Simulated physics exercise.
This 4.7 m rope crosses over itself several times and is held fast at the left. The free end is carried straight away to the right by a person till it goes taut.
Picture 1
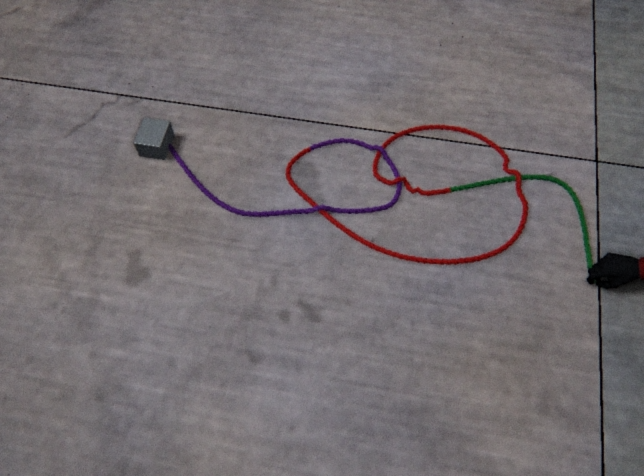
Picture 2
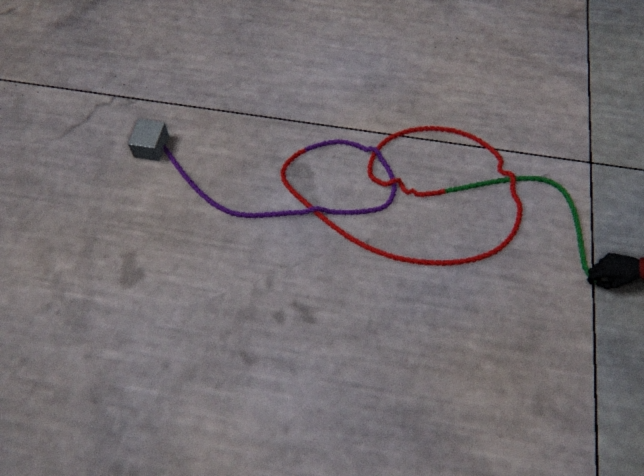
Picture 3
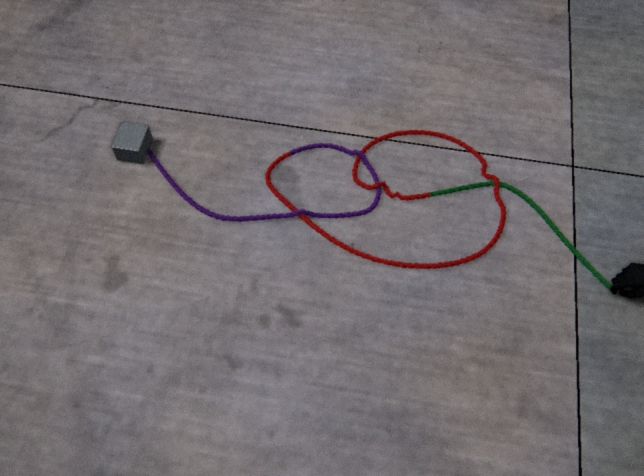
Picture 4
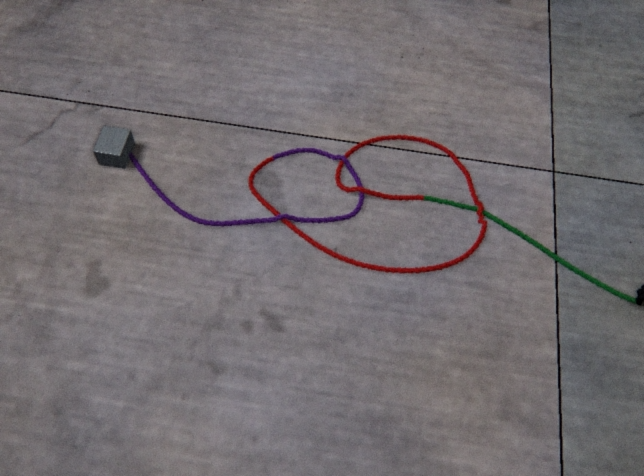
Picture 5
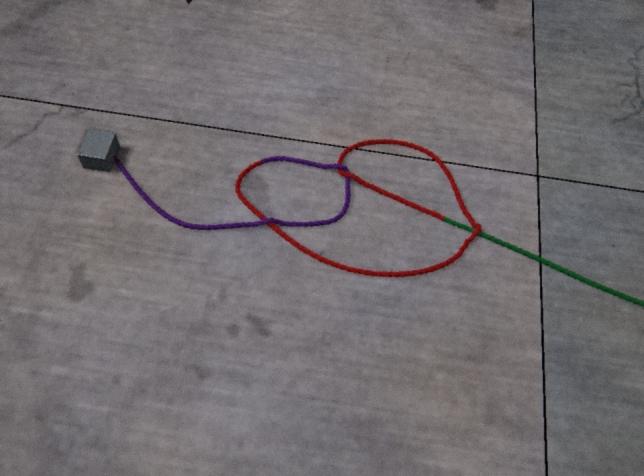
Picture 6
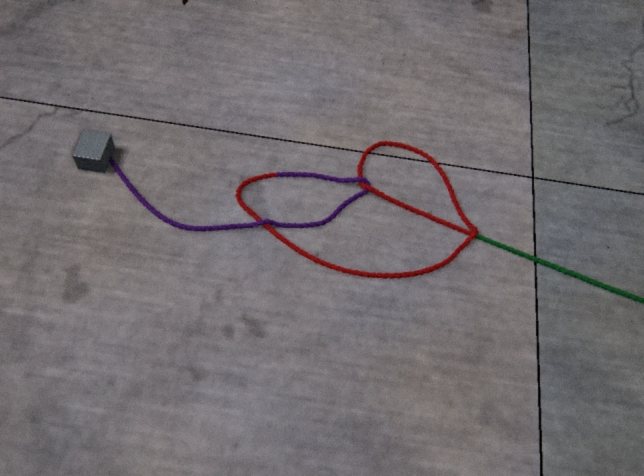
At the start, a purple, red and green rope lies in overlapping loops on a gray floor, with a small gray block at its left end and a dark gripper at its right. The gripper pulls the green end rightward out of view, straightening it, while the loops shrink slightly and draw into tighter bends.
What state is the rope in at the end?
The rope is tied in a knot.
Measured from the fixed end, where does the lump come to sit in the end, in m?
I'd put it at close to 1.4 m along from the fixed end.
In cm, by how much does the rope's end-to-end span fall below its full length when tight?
It comes to about 30 centimetres.
Next, the ends are 2.8 m apart, loops still 35 cm across.
Then, the ends are 3.6 m apart, loops still 12 cm across.
After that, the ends are 4.3 m apart, loops still 7 cm across.
Later, the ends are 4.4 m apart, loops still 7 cm across.
At the end, the ends are 4.4 m apart, loops still 8 cm across.
